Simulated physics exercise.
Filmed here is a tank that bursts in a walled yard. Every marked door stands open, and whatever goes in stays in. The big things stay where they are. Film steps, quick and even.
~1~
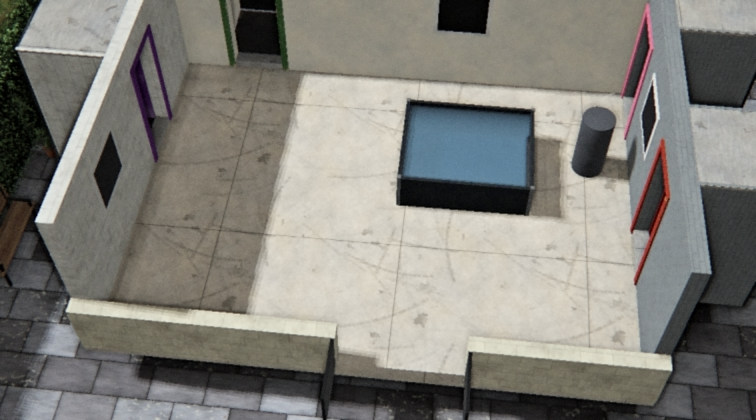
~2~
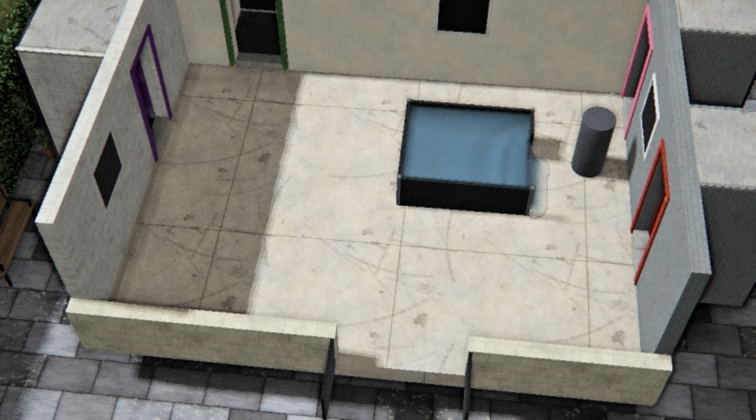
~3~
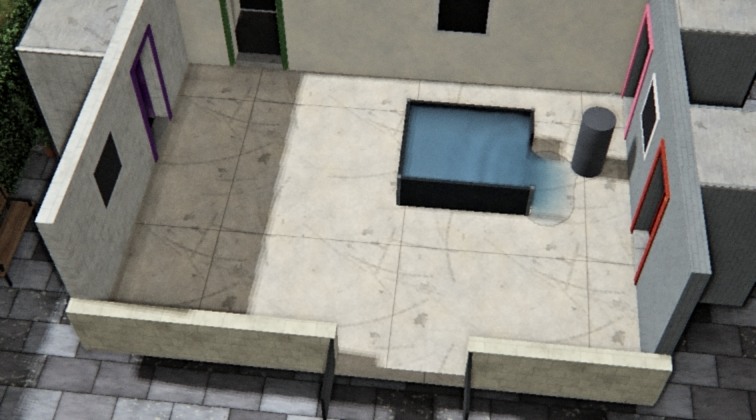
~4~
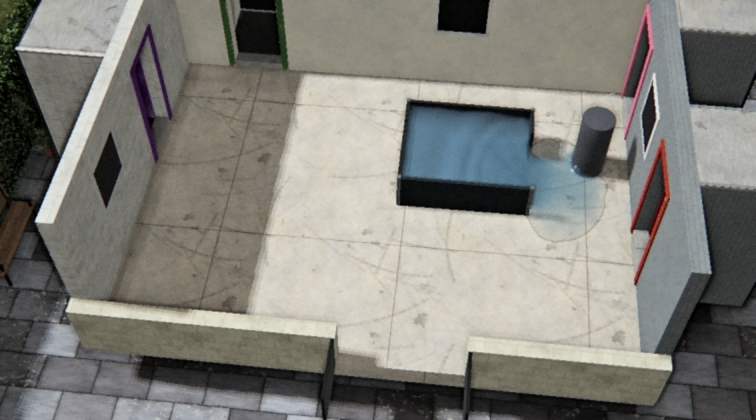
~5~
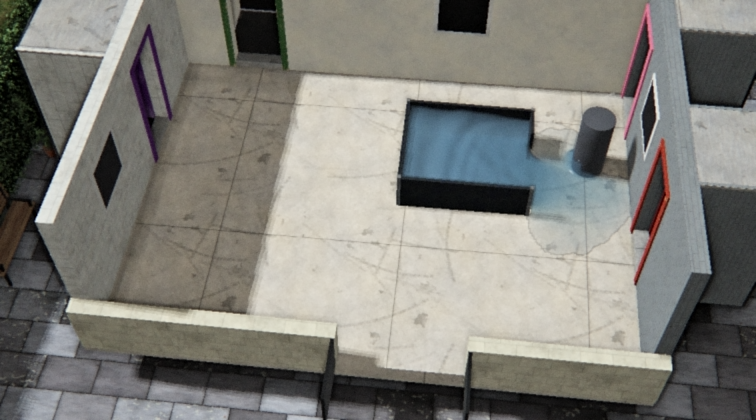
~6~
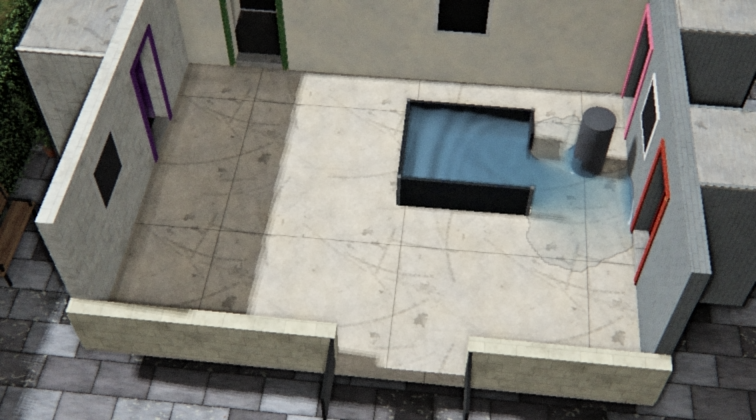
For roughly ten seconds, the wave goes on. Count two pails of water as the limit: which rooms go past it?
Outcome: The purple door will be at or under the cap, the pink door will be over the cap, the red door will be over the cap, the green door will be at or under the cap.
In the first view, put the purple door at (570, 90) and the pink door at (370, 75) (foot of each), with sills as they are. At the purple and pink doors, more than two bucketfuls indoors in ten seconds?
First purple door is flooded, then pink door is not flooded.
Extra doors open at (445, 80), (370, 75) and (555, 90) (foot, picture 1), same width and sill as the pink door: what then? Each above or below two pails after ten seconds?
The first new doorway comes up short, the second comes up short, the third tops it.
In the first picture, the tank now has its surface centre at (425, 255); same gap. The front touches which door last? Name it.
The door marked purple comes last.
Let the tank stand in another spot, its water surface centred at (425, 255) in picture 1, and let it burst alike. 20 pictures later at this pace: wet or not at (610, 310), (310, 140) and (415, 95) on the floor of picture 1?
Points in turn: Inundated; not reached; not reached.
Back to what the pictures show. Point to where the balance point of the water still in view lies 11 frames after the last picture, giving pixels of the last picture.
Centre: Close to (528, 190).
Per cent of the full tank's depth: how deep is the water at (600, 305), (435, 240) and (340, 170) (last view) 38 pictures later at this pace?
In the order asked, some 10, 2 and 0 in a hundred.
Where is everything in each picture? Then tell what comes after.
In the first picture, still water in the tank at (468, 146).
In the second picture, the front is at (539, 160), out from the gap at (527, 177).
In the third picture, the front is at (567, 165), out from the gap at (527, 179).
In the fourth picture, water pours out at (527, 180) and has run to (603, 186).
In the fifth picture, the front is at (629, 207), out from the gap at (527, 179).
In the sixth picture, water pours out at (527, 180) and has run to (631, 239).
A moment on, water covers 15 % of the floor; the purple door not reached, the pink door wet at the sill, nothing in, the red door under two buckets in, the green door not reached.
Next, water covers 20 % of the floor; the purple door not reached, the pink door wet at the sill, nothing in, the red door over two buckets in, the green door not reached.
Then, water covers 30 % of the floor; the purple door not reached, the pink door under two buckets in, the red door over two buckets in, the green door not reached.
Later, water covers 75 % of the floor; the purple door not reached, the pink door over two buckets in, the red door over two buckets in, the green door wet at the sill, nothing in.
In the end, water covers 95 % of the floor; the purple door wet at the sill, nothing in, the pink door over two buckets in, the red door over two buckets in, the green door wet at the sill, nothing in.
